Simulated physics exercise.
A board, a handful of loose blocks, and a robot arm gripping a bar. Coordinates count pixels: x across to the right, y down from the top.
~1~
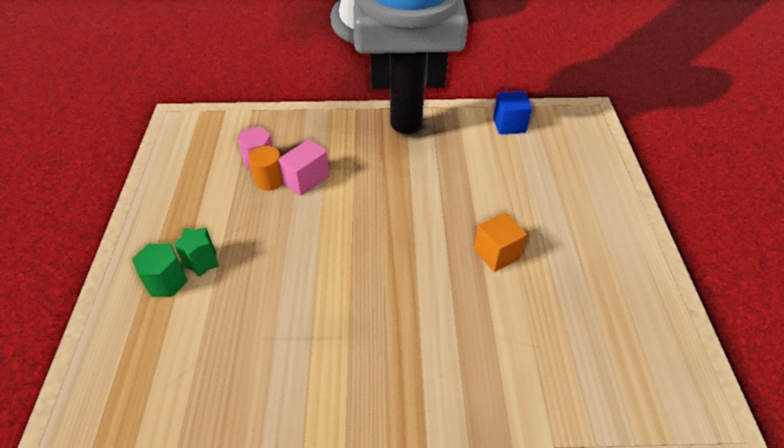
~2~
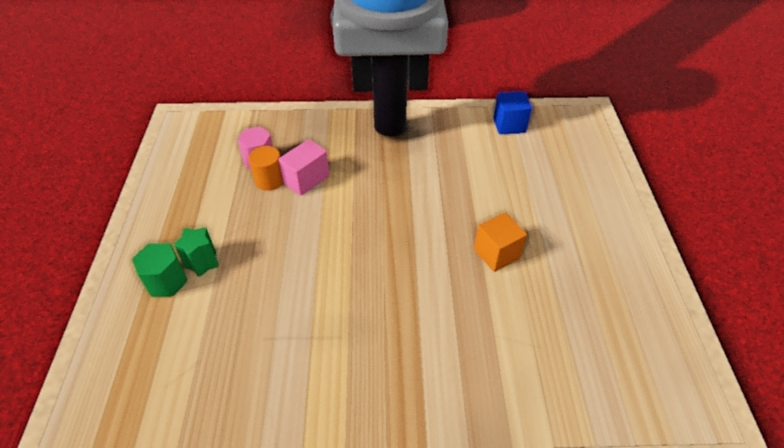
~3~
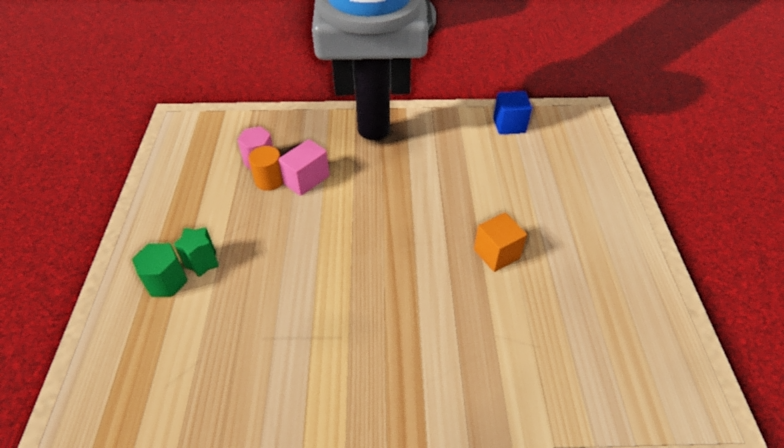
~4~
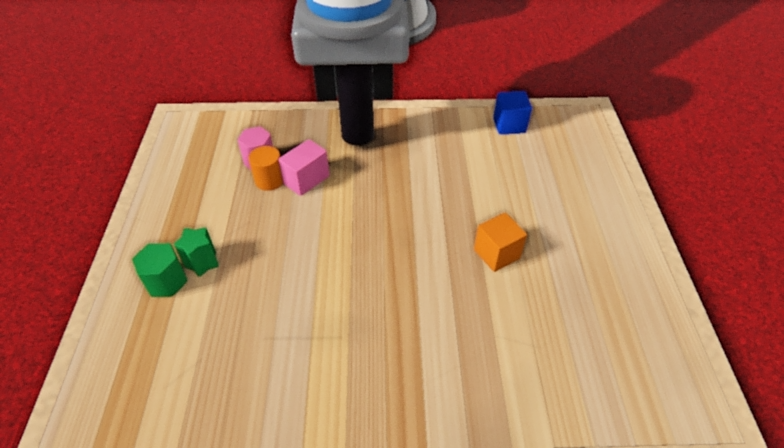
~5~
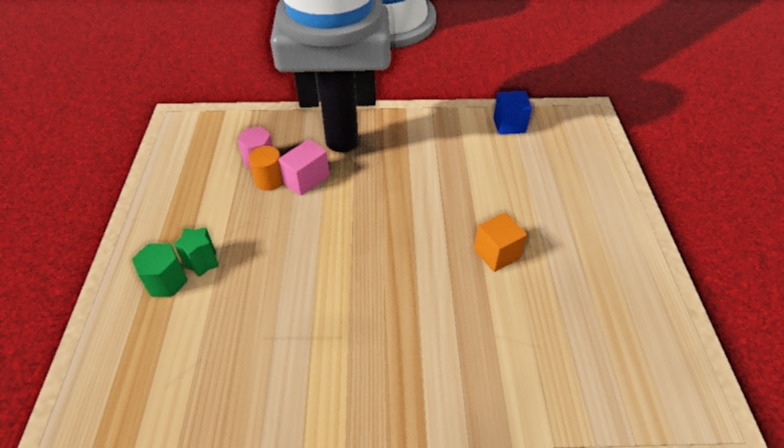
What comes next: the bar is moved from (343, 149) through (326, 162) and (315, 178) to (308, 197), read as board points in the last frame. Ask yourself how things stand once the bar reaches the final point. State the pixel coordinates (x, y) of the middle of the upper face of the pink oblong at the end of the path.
The pink oblong ends near (270, 192).
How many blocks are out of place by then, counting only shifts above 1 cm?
My best guess is that a single block moves over 1 cm.
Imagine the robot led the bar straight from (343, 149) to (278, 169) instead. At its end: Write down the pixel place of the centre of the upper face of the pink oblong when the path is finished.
It should be at about (289, 168).
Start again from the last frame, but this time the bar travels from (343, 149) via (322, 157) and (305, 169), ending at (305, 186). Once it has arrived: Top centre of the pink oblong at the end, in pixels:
Top centre: (286, 189).
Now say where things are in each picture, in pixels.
Tip of the bar (407, 124), middles of tops, orange circular block (264, 156), pink oblong (303, 155), in the first frame.
Bar (390, 126), nothing pushed, in the second frame.
Bar (374, 130), nothing pushed, in the third frame.
Bar (358, 135), nothing pushed, in the fourth frame.
Bar (342, 142), orange circular block (264, 156), pink oblong (303, 155), in the fifth frame.
On the path given first. Halfway along, bar (318, 163); pink oblong (291, 168).
At the end, bar (307, 190); orange circular block unmoved; pink oblong (270, 192), turned 15° clockwise.
